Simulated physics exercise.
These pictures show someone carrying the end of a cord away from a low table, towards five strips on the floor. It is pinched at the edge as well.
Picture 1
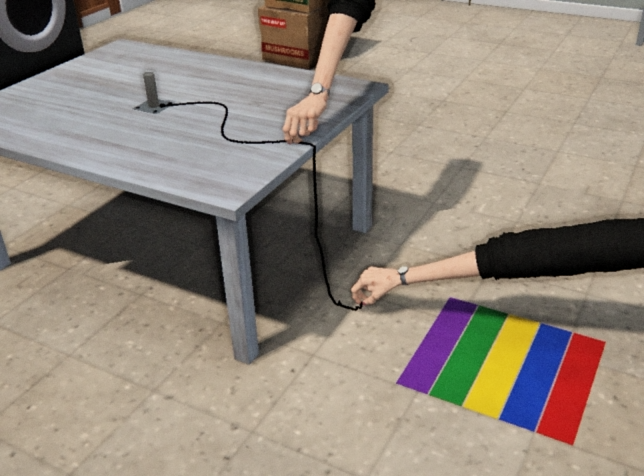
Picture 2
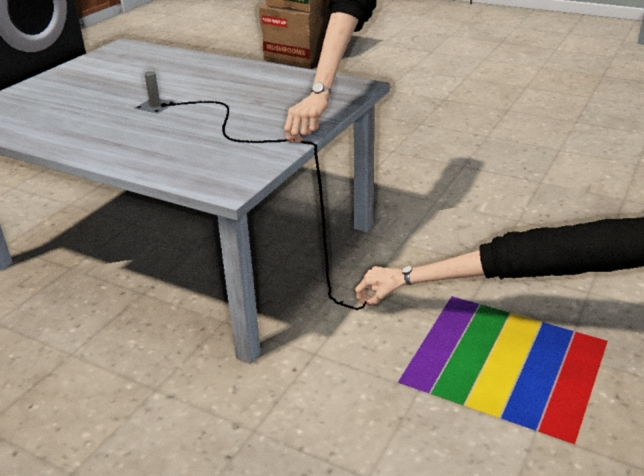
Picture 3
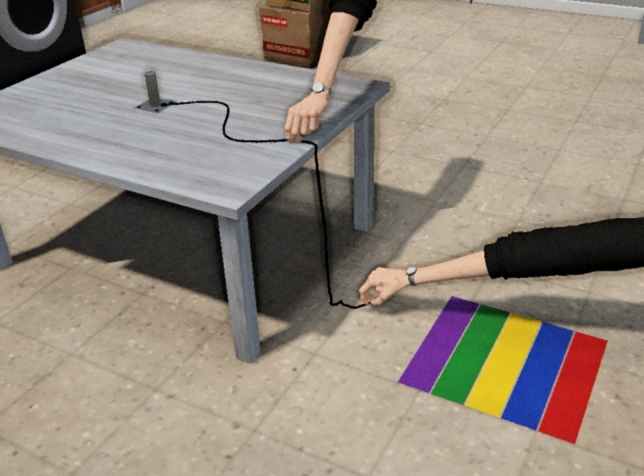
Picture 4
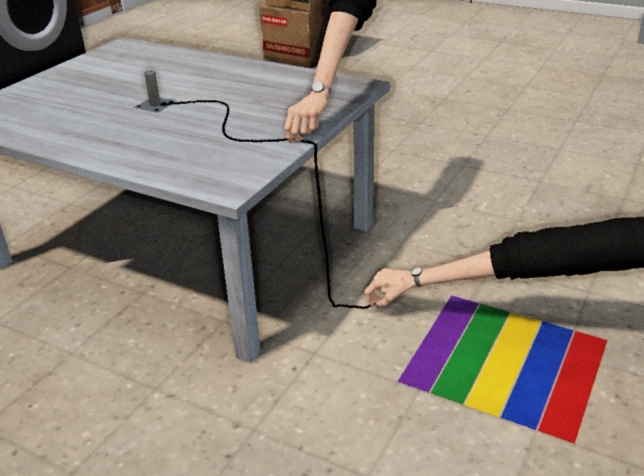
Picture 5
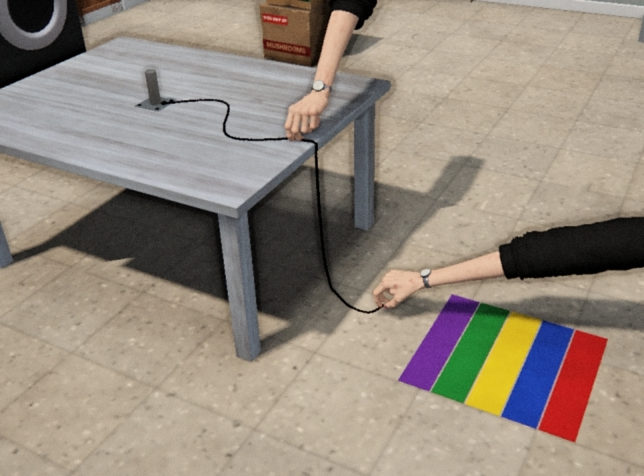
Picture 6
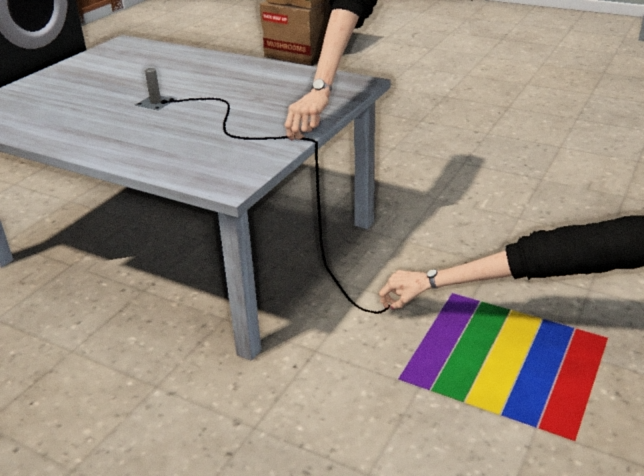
The clip shows one hand pinching a black cord at the edge of a low grey table while another hand, near the floor, draws the cord's end slowly a short way right, beside purple, green, yellow, blue and red strips.
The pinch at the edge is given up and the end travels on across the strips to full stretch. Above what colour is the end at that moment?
It gets as far as the blue strip.
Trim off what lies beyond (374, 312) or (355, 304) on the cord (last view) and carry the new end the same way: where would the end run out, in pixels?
About (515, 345) and (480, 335).
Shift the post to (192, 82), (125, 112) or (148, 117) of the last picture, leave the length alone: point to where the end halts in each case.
In that order: (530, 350), (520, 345) and (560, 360).
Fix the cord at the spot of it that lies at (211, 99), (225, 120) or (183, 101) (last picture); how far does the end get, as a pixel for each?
The places are (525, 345), (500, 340) and (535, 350).
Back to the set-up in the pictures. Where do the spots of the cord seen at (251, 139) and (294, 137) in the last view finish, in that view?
The first at (306, 138), the second at (339, 165).
Early on, end near (476, 332); over green.
Midway, end near (517, 345); over yellow.
At the end of the slack, end near (541, 352); over blue. The blue one.
